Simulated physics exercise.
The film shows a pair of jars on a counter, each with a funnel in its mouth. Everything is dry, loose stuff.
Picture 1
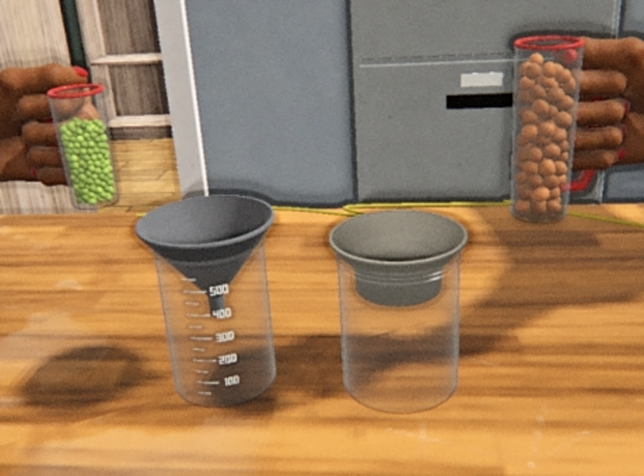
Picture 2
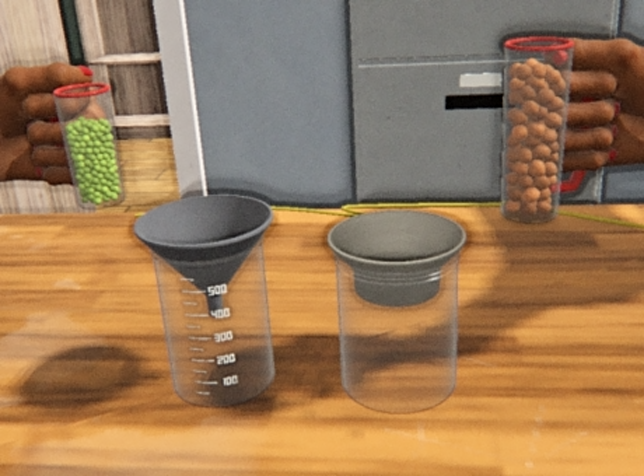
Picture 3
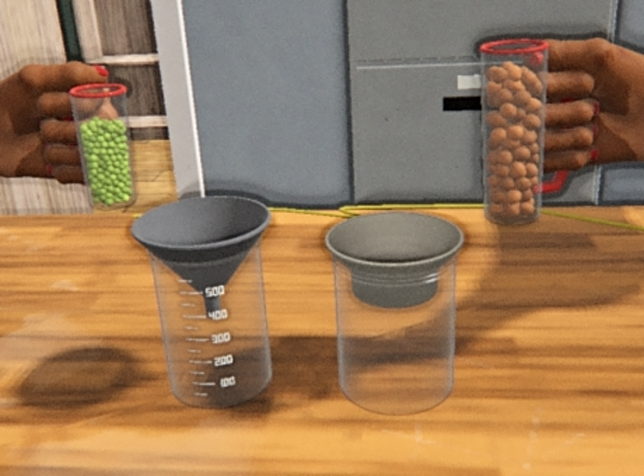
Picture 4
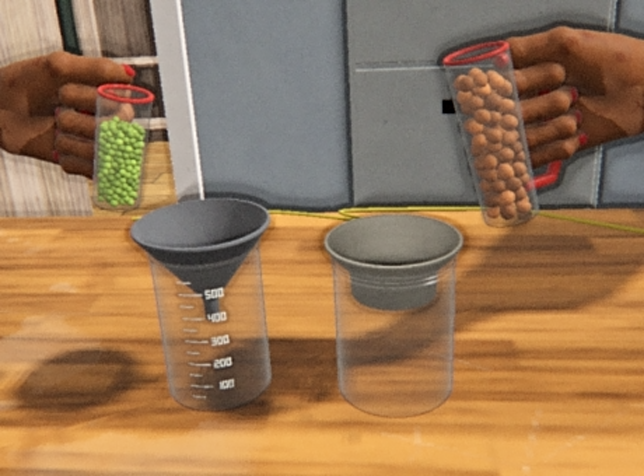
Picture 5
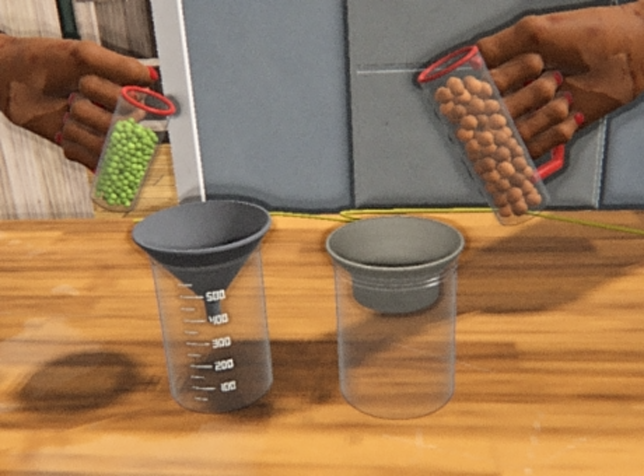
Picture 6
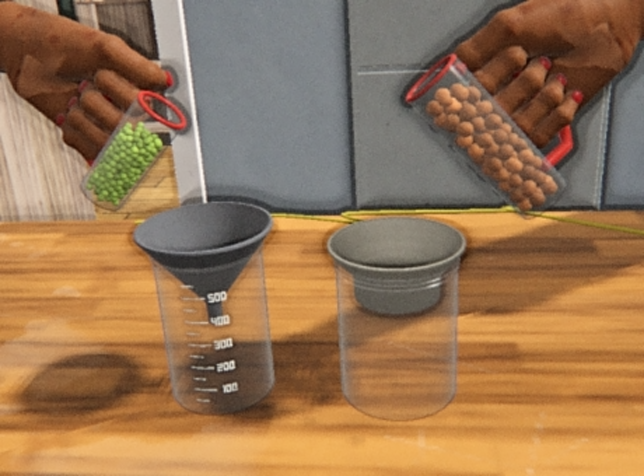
Two hands, one holding a clear cup of green peas and the other a taller cup of brown nuts, moved inward and gradually tilted them toward two funnel-topped jars on a wooden counter.
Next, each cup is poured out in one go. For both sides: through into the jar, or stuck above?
Result: Left funnel: It's going to choke up. Right: It's going to flow straight down.
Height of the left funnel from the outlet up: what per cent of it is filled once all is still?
About 75 percent.
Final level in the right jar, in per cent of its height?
15 %, roughly.
Then, 0.22 s past the last view, left, all still in the cup; right, all still in the cup.
Then, 0.51 s past the last view, left, all still in the cup; right, all still in the cup.
Then, 0.82 s past the last view, left, most still in the cup, a small part in or over the funnel; right, nearly all still in the cup, a stray few in or over the funnel, a stray few down in the jar.
Finally, left, nearly all stuck in the funnel, a stray few down in the jar; right, all down in the jar.
